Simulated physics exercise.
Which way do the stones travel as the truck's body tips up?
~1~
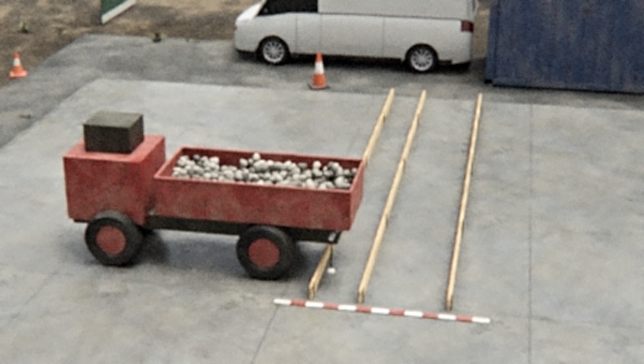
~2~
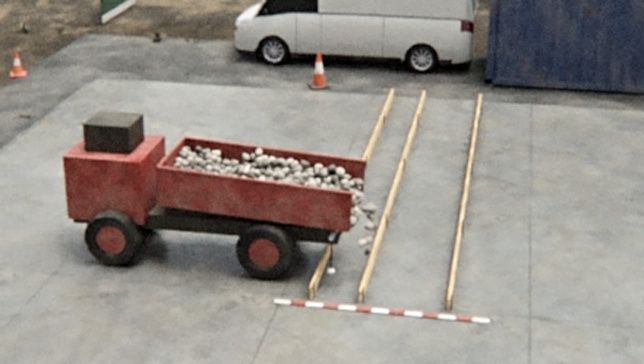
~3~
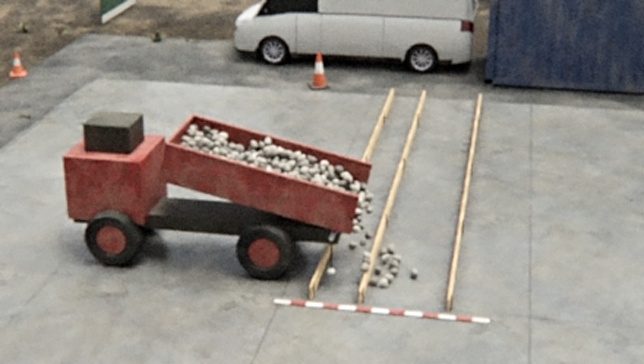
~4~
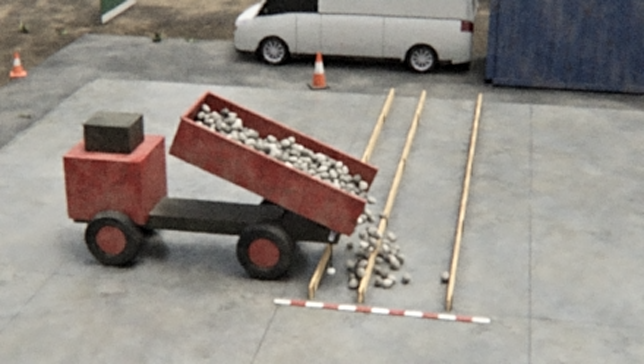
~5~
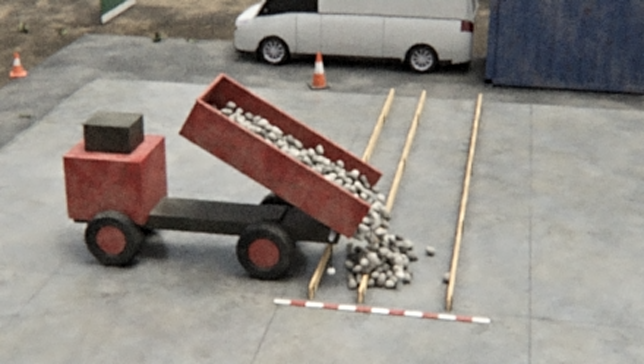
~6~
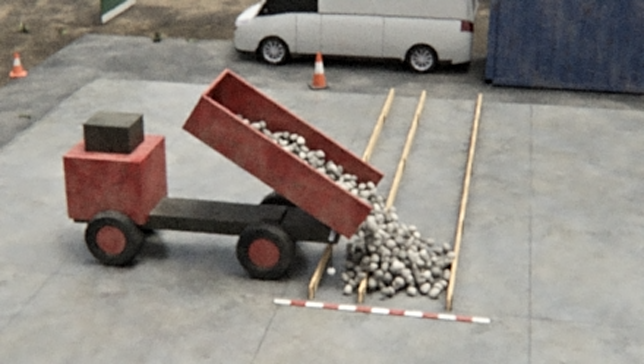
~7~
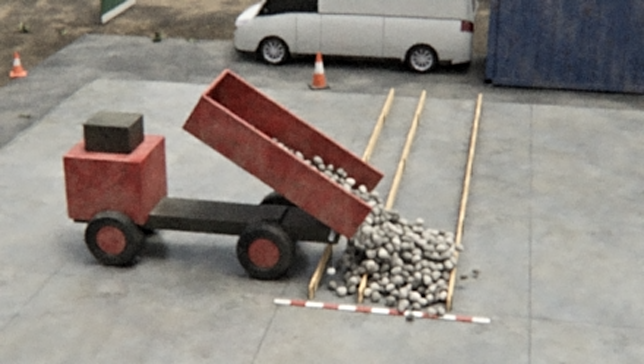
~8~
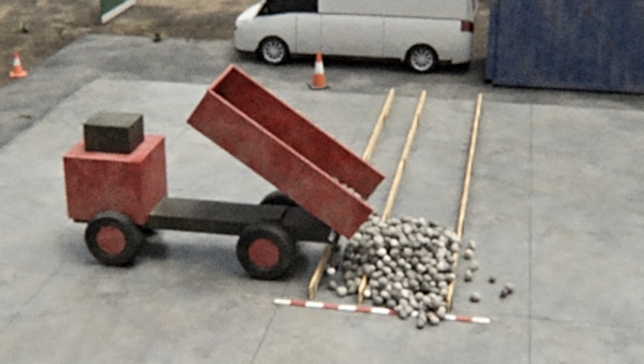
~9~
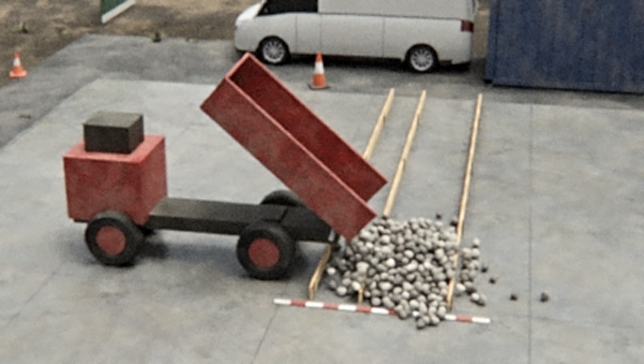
They move to the right, sliding down the tilted body and spilling off its right end onto the ground.
